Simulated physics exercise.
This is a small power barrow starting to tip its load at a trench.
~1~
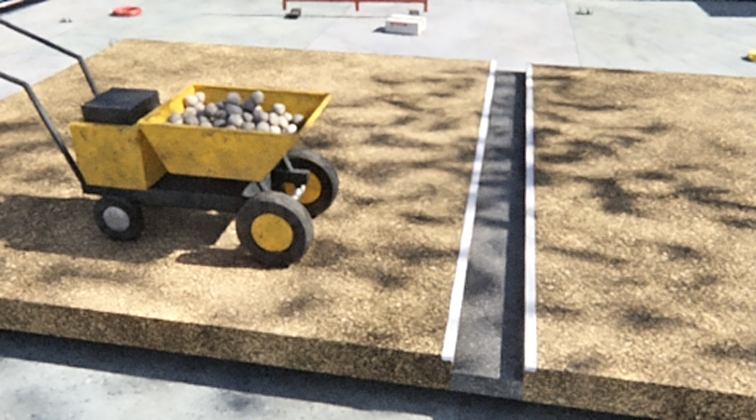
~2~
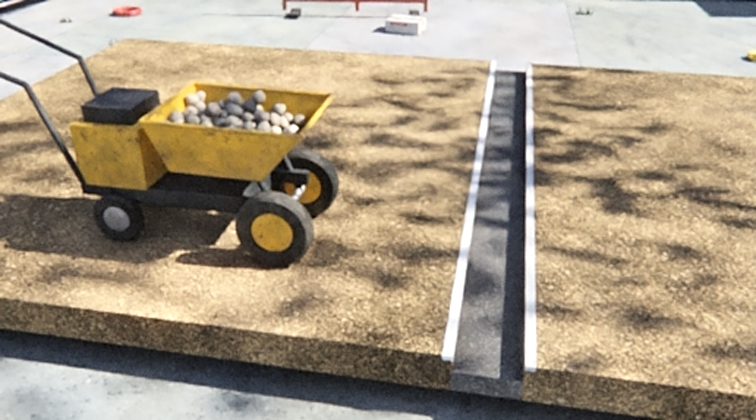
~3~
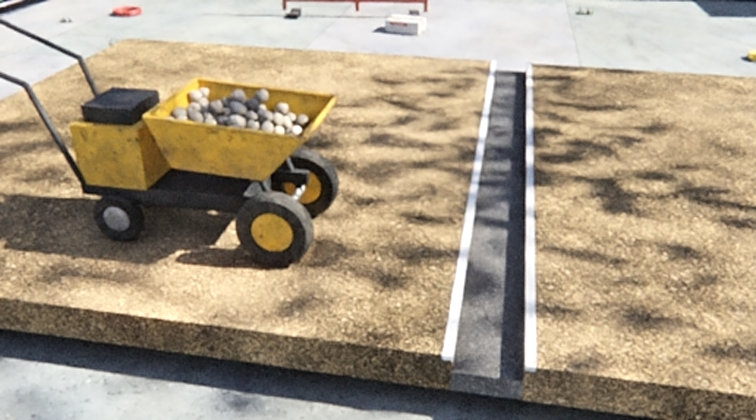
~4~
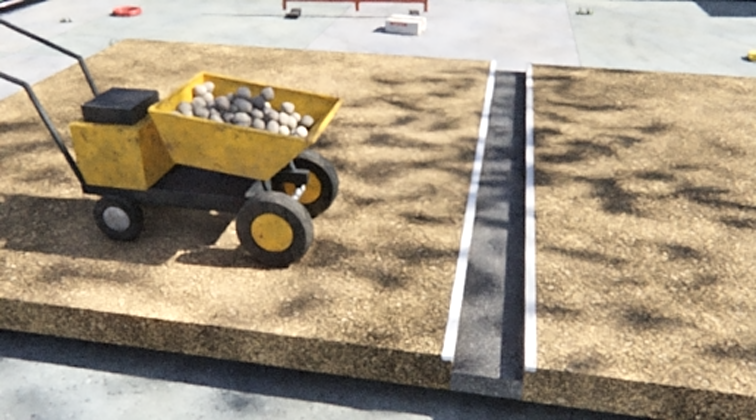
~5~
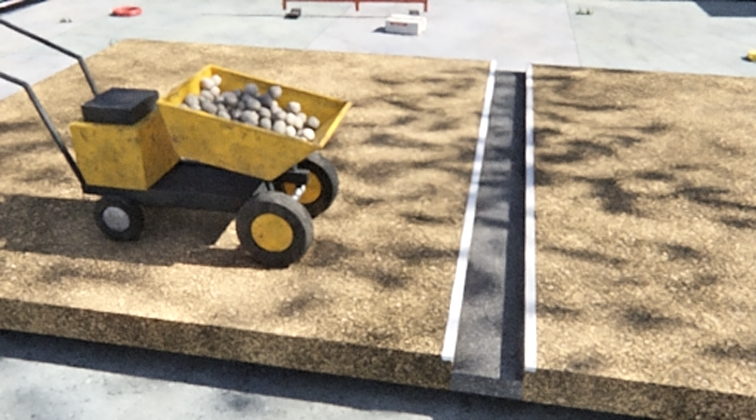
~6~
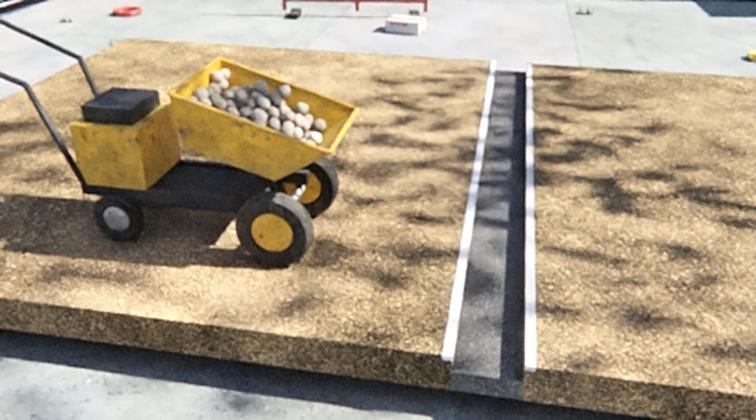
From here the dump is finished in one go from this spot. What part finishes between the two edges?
The trench takes under half.
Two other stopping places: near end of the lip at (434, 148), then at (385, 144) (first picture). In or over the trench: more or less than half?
First the smaller part, then more than half.
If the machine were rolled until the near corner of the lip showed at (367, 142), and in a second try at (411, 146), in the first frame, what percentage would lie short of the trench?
First some 20, then 0 per cent.
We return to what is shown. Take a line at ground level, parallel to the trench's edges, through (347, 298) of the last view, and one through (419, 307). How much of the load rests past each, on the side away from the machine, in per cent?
In turn 90 and 50 in a hundred.
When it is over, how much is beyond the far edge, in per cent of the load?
About 0 per cent.
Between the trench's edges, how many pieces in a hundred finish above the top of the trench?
Close to 5 per cent.
Soon after the last picture, skip tipped steeply; all in the skip.
A little later, skip tipped right over; nearly all in the skip; a small part short of the trench; a stray few falling.
Later still, skip tipped right over; about a quarter in the skip; about half short of the trench; about a quarter in or heaped over the trench; a stray few beyond it.
By the end, skip tipped right over; a small part in the skip; about two thirds short of the trench; about a quarter in or heaped over the trench; a stray few beyond it.
